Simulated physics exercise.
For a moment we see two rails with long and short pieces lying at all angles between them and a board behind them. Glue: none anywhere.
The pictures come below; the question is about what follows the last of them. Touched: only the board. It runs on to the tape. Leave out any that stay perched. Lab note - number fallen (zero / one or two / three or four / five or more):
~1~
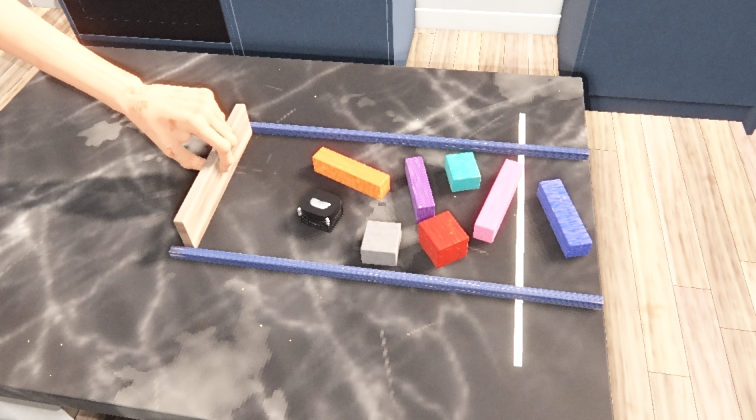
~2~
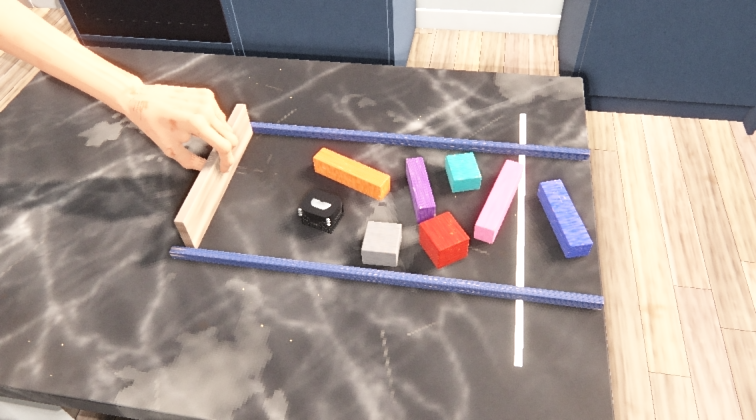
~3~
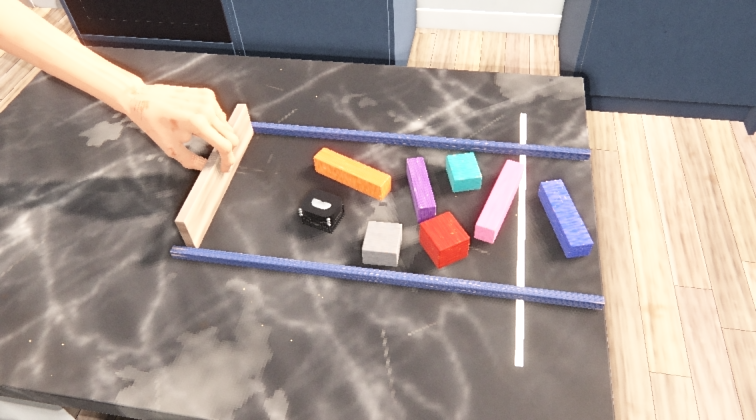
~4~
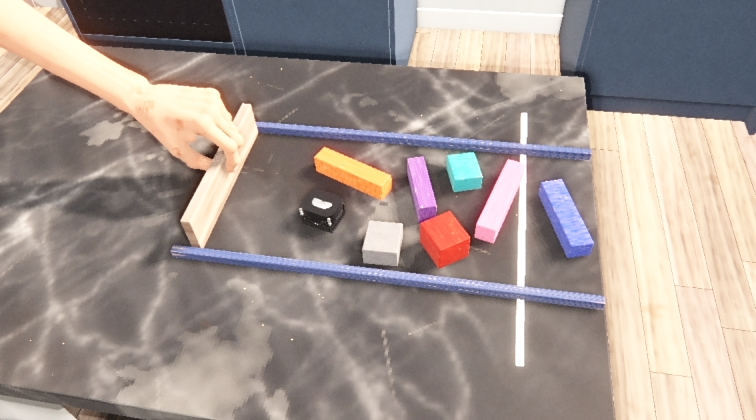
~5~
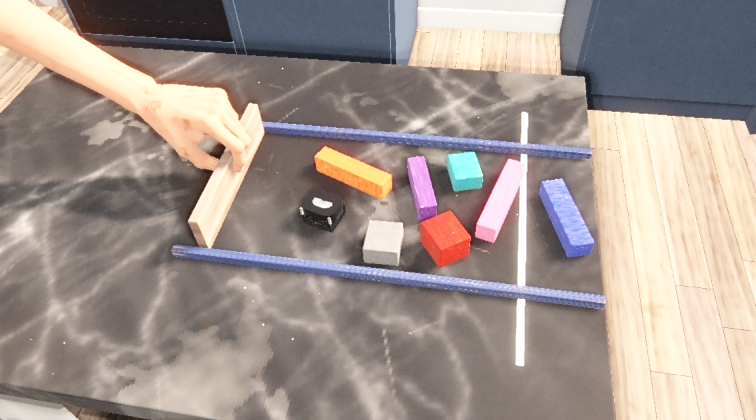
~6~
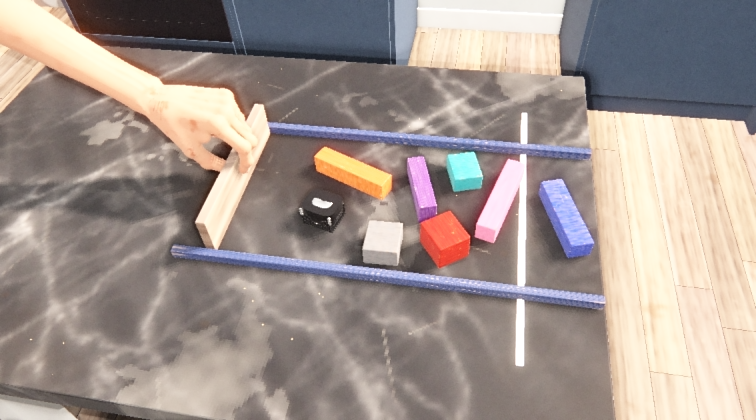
Number fallen: One or two.
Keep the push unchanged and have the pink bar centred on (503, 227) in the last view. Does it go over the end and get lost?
It simply slips off.
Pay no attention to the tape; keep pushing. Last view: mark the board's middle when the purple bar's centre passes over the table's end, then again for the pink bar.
Around (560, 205), then around (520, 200).
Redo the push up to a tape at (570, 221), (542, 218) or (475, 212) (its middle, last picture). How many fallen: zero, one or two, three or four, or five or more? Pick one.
In turn: Five or over; just one or two; zero.
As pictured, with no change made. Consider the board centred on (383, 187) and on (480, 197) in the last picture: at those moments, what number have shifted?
At the one place 4, at the other 8.
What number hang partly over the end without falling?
My count gives 0.
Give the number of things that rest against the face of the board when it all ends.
Contact count: 3.
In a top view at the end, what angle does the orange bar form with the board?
I'd put it at about 35°.
Soon after, none off yet; blue bar at rest near (565, 217); pink bar at rest near (501, 199); turquoise block at rest near (464, 171).
After that, none off yet; blue bar displaced a little near (578, 218); pink bar displaced a little near (554, 201); turquoise block displaced well along near (523, 164).
In the end, the number that fall off is one or two; gone, pink bar and blue bar.
